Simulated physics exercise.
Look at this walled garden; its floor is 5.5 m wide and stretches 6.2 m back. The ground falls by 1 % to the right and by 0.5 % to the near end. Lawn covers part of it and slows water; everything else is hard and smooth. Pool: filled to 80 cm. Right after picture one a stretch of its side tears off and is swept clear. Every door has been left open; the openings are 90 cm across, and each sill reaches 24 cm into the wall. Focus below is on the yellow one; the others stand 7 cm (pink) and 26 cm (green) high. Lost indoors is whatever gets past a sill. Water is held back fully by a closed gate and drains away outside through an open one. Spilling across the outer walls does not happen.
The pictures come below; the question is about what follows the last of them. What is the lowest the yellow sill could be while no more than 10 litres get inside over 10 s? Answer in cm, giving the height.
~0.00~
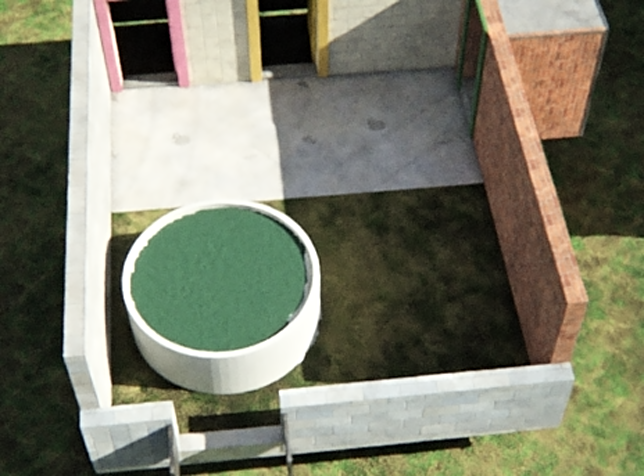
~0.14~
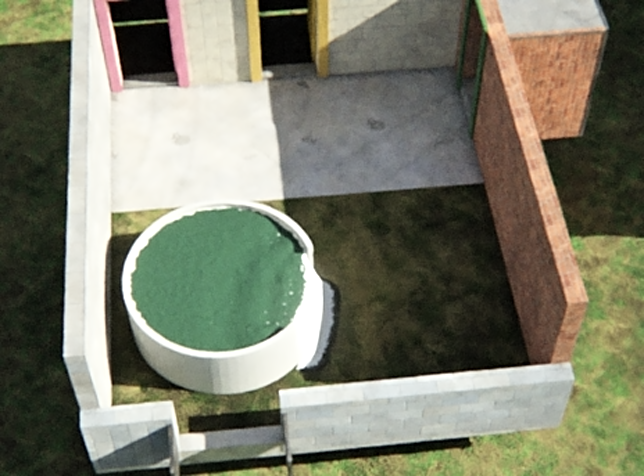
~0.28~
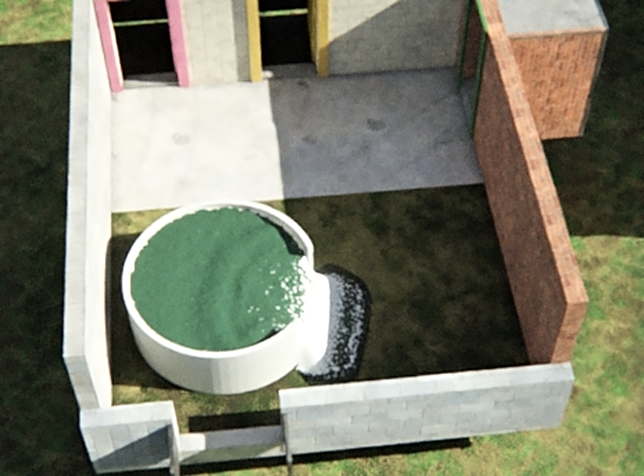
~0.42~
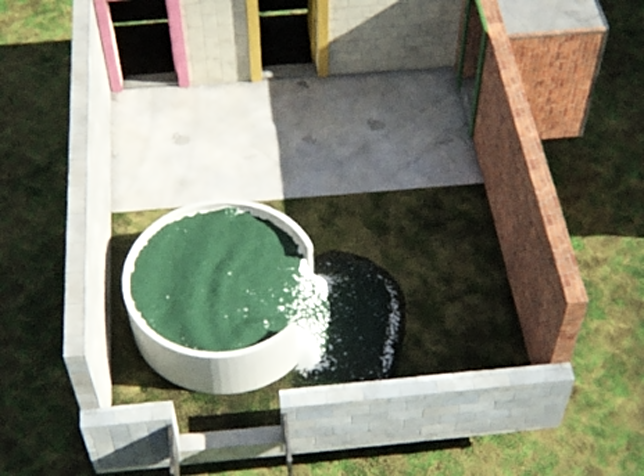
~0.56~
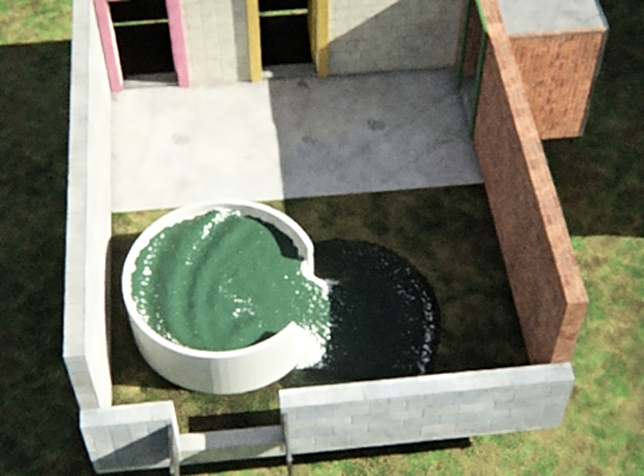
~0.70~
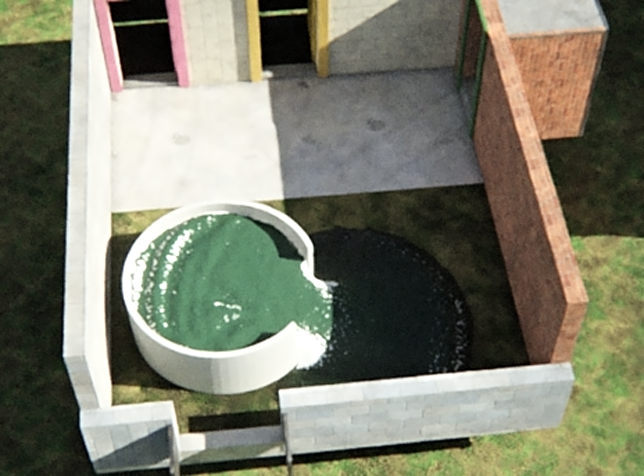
About 10.5 cm.
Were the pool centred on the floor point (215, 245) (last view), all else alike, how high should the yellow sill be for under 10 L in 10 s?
Then it needs to be around 6.0 cm high.
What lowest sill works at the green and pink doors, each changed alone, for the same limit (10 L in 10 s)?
Some 16 cm for green, some 11.0 cm for pink.
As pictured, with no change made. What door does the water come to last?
It's the pink door, I'd say.
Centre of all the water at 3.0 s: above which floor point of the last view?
Centre of the water: Approx. (351, 308) px.
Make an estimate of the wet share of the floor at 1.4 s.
Roughly 30 percent of the floor.
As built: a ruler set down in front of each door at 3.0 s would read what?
Lab note, cm: Pink 0; green 4; yellow 0.
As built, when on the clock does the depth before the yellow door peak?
The depth peaks at about 5.0 seconds.
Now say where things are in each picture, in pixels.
Still water, 80 cm deep, in the pool at (222, 278); the yellow door at (288, 30) is dry, in the first picture.
The gap is at (313, 312), the front 0.3 m out at (323, 360); the back of the pool holds 80 cm, in the second picture.
The front is at (352, 373), 0.7 m from the gap at (313, 313); 1.1 m2 of floor is wet, 80 cm left at the back, in the third picture.
The front is at (386, 382), 1.2 m from the gap at (313, 315); 2.5 m2 of floor is wet, 80 cm left at the back, in the fourth picture.
The gap is at (313, 315), the front 1.6 m out at (435, 330); the back of the pool holds 75 cm, in the fifth picture.
Water pours out at (313, 314) and has run 2.1 m, to (465, 363); about 8 cm deep outside, 68 cm at the back; 3.2 m in a straight line remain to the yellow door at (288, 30), in the sixth picture.
After 1.4 s water covers 30 % of the floor, deepest (56 cm) near (534, 401); it has not reached the yellow door.
After 3.0 s water covers 45 % of the floor, deepest (34 cm) near (520, 402); it has not reached the yellow door.
After 10.0 s water covers 100 % of the floor, deepest (18 cm) near (112, 237); 8 cm at the yellow door, 55 litres in over its 6 cm sill.
At the yellow door as built, the water arrived by 4.3 s and peaked near 12 cm at 5.0 s.
Run again over the same 10 s with other heights there, 16 litres in over 9.5 cm, 5 litres over 11.5 cm. The limit of 10 litres is kept from about 10.5 cm up.
